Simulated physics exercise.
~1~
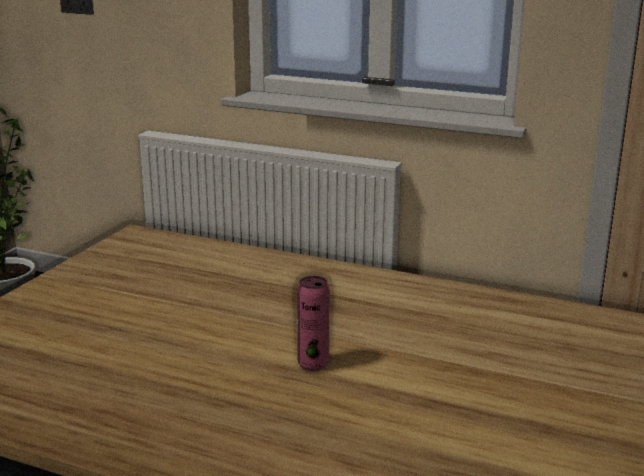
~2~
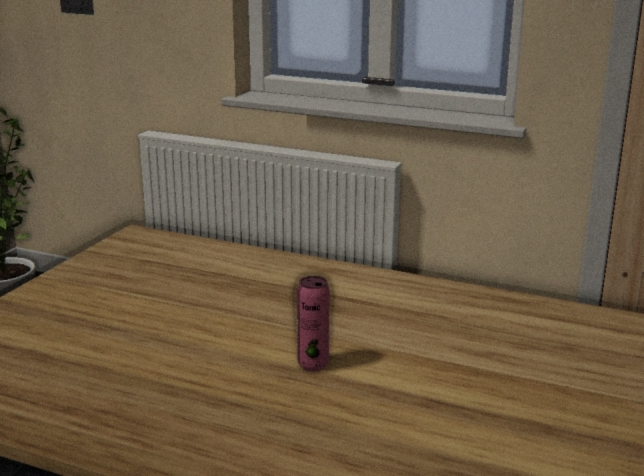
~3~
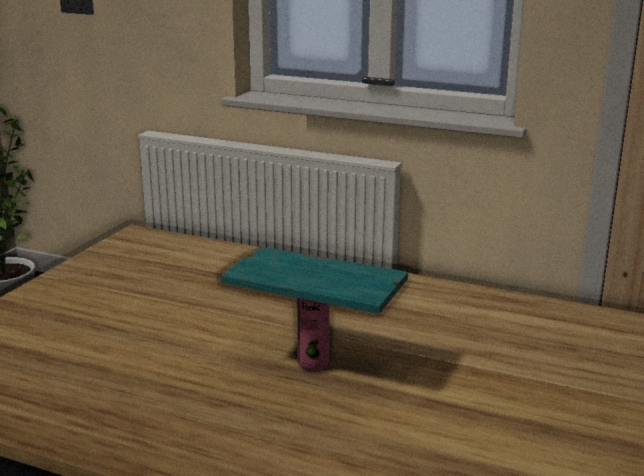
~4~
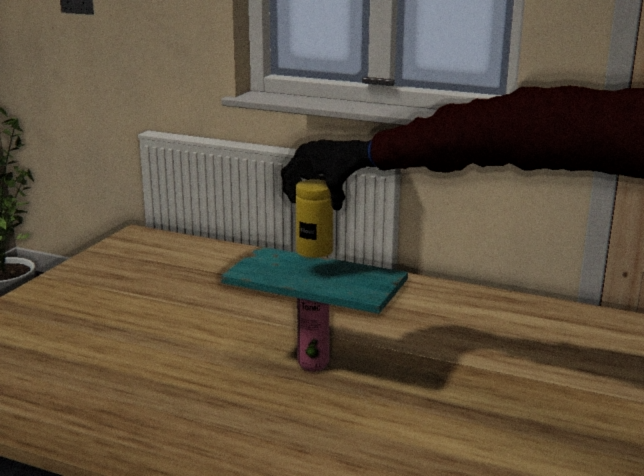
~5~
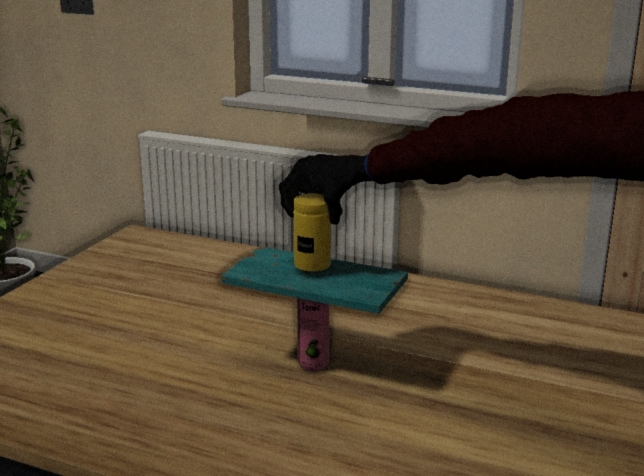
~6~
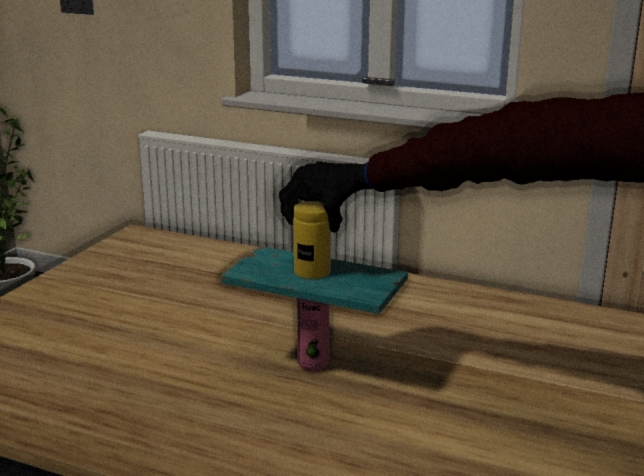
The footage shows a pink can standing on a wooden table, then a turquoise board resting across its top. A black-gloved hand reaching in from the right lowers a yellow jar onto the board and keeps hold of it.
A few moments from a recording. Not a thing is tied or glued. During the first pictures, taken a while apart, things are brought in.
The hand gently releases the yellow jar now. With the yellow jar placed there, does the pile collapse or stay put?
It stays put.
Then, 0.80 s later than the last frame, all is still.
Then, 1.70 s later than the last frame, yellow jar resting near (312, 240).
When it is over, all 3 as before. End places, in pixels of the last picture, yellow jar near (312, 240). The stack holds.
